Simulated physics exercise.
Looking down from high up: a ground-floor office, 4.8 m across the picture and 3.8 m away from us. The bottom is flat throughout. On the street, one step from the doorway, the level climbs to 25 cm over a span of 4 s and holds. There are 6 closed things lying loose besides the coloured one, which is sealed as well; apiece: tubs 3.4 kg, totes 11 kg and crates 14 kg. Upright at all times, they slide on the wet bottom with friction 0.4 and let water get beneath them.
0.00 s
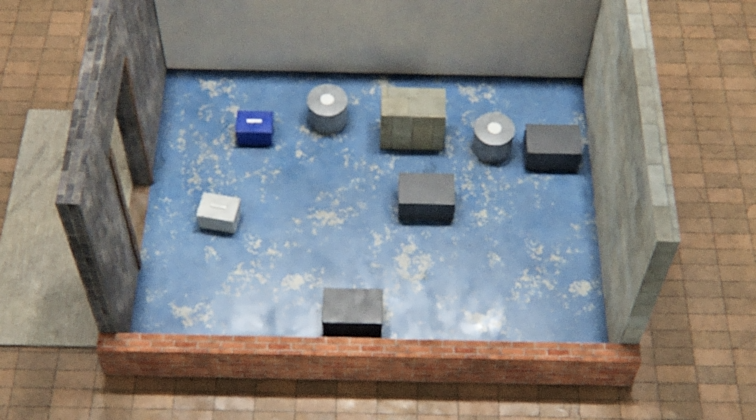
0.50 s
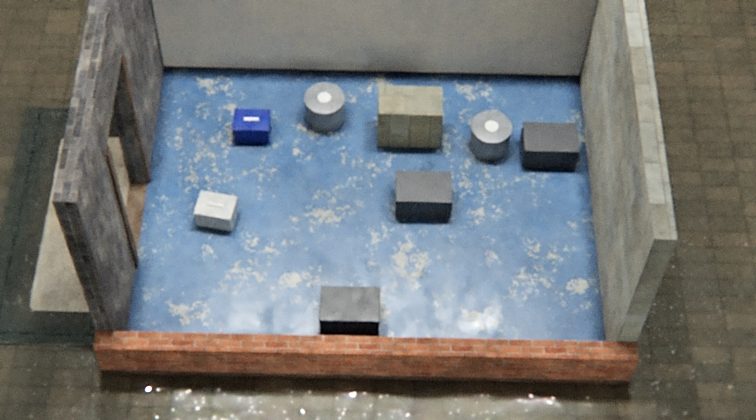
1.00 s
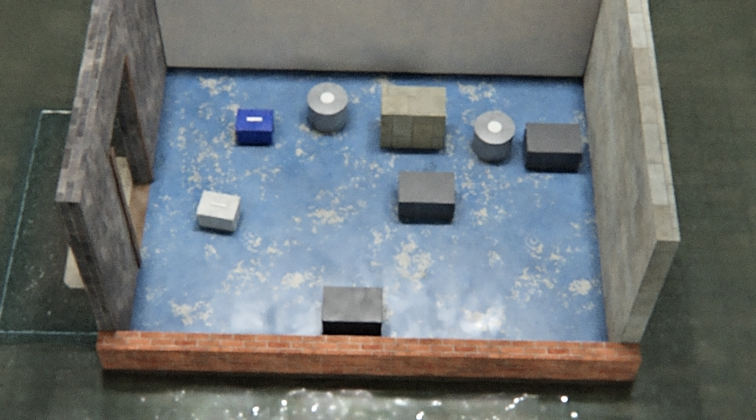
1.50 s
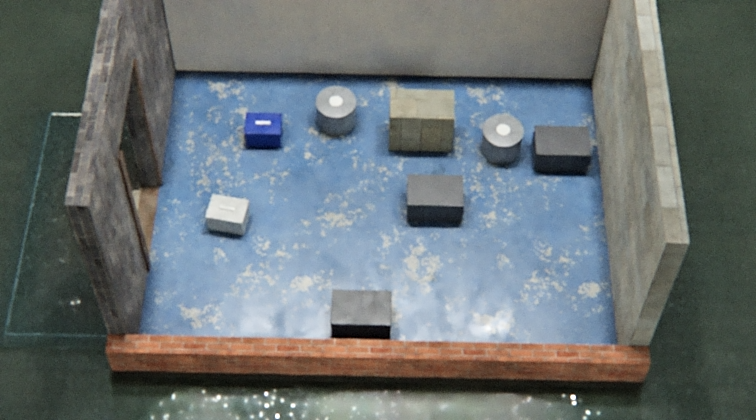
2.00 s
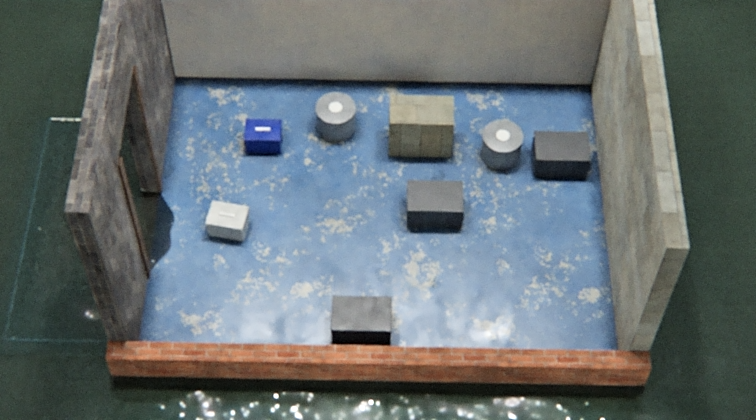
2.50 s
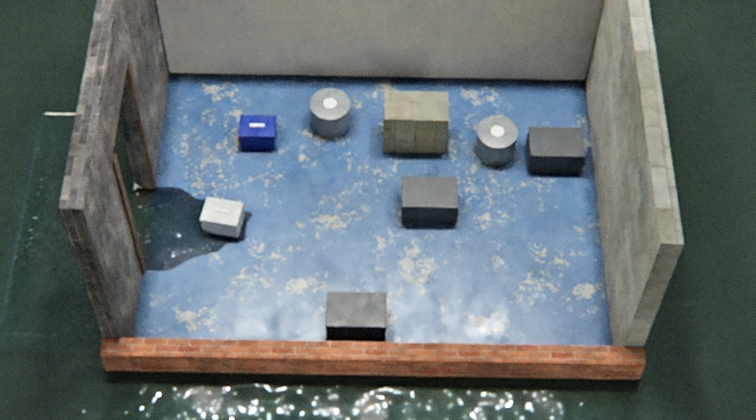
Dark water covers the street, then spreads through the left doorway onto the blue floor.
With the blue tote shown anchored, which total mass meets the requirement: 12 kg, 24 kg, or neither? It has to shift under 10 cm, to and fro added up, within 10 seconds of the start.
The answer is 12 kg already.
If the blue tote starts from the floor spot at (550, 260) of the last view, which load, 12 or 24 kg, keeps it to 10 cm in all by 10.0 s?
Looking at the loads, only the heavier keeps it.
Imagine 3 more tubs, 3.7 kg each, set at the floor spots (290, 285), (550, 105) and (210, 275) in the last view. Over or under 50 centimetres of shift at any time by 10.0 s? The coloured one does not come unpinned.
Answer by position: Outside the range; inside the range; outside the range.
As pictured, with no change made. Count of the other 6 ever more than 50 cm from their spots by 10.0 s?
6 of them.
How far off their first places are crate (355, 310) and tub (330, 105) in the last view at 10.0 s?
200 cm, 20 cm.
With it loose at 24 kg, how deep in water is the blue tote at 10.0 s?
Depth: Approx. 5 cm.
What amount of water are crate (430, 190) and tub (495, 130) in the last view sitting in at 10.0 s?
I'd put it at 11 cm and 11 cm respectively.
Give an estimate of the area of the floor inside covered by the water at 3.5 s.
About 3.5 m2.
After 3.5 s the blue tote would be 0 cm from its start with 12 kg and 0 cm from its start with 24 kg; 2 cm of water round it then.
After 4.5 s the blue tote would be 0 cm from its start with 12 kg and 0 cm from its start with 24 kg; 4 cm of water round it then.
After 7.0 s the blue tote would be 0 cm from its start with 12 kg and 0 cm from its start with 24 kg; 4 cm of water round it then.
After 10.0 s the blue tote would be 0 cm from its start with 12 kg and 0 cm from its start with 24 kg; 5 cm of water round it then.
